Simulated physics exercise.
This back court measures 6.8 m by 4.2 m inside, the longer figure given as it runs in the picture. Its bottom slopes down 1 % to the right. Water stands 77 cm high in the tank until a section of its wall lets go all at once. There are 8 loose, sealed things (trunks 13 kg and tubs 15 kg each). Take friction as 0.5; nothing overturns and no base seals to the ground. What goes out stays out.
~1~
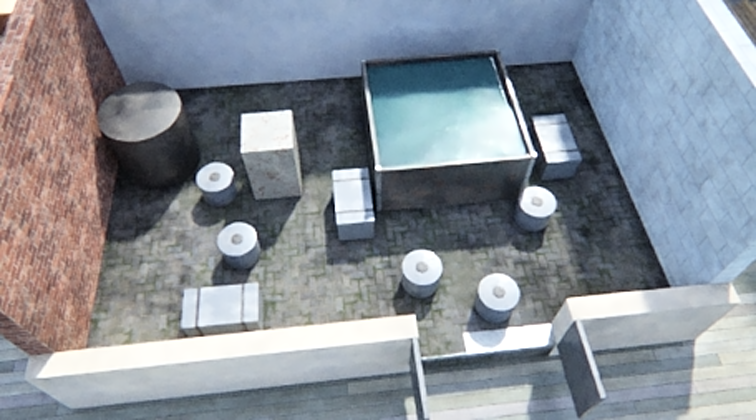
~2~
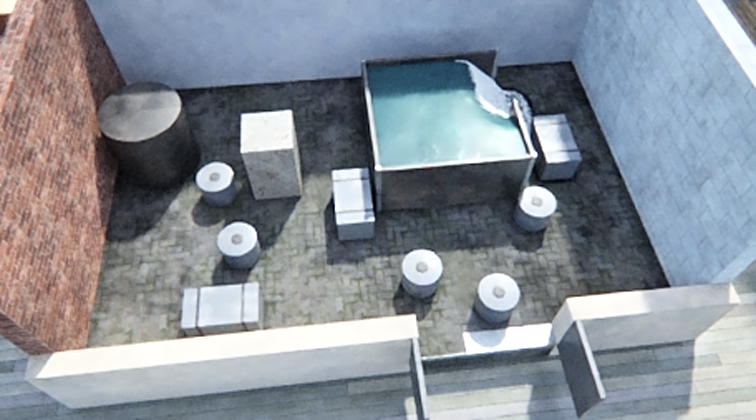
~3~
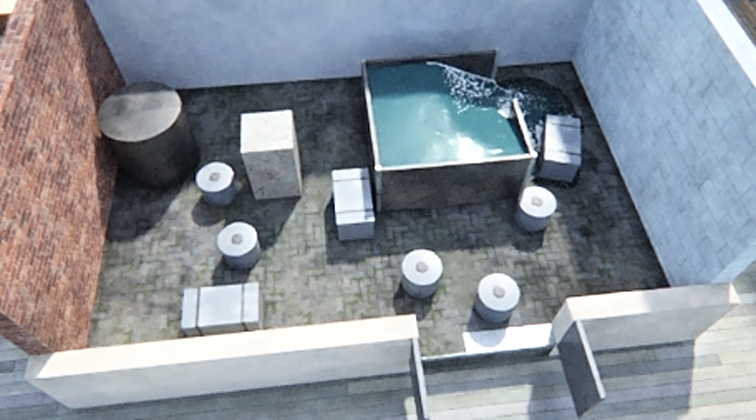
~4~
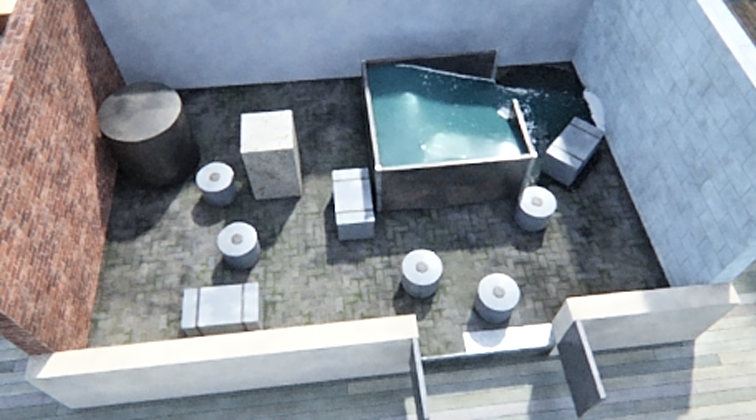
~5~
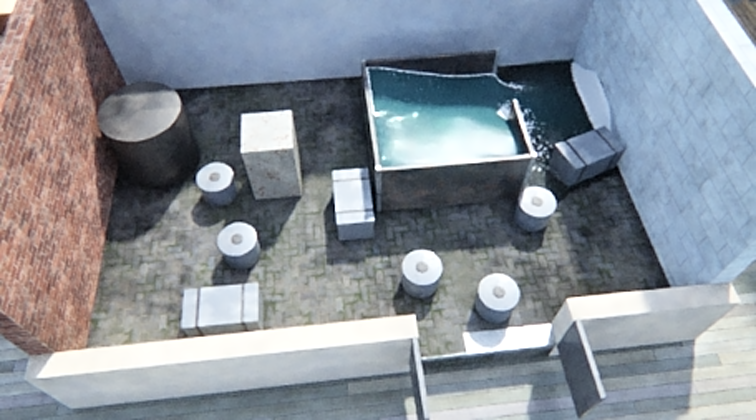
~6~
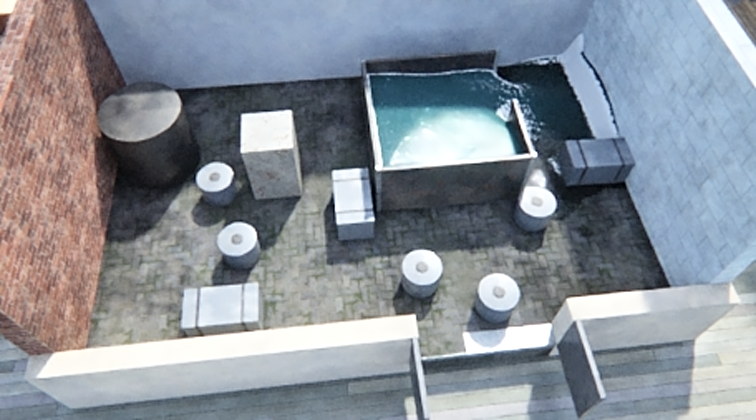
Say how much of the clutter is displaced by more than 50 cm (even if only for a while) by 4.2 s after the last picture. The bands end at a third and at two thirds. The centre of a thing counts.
It is from one to two thirds.
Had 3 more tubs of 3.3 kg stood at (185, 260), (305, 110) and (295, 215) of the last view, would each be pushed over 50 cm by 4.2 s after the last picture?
In turn: Less, past it, under.
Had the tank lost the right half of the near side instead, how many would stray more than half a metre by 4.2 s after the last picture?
In that case 3 of them.
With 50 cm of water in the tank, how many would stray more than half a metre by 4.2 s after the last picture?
In that case 1 of them.
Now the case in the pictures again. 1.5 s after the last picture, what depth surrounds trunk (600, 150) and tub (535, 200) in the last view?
Roughly 5 and 5 cm.
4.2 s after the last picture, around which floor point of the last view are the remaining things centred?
Around (324, 254).
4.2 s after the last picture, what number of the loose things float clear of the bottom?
1 of them.
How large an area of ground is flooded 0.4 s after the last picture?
Roughly 7.0 m2.
Then, 0.4 s after the last picture 1 of 8 are over 50 cm from their spots; 0 afloat.
Then, 1.5 s after the last picture 1 of 8 are over 50 cm from their spots; 0 afloat.
Then, 2.8 s after the last picture 2 of 8 are over 50 cm from their spots; 1 afloat.
Then, 4.2 s after the last picture 3 of 8 are over 50 cm from their spots, and 3 have been at some point; 1 afloat.
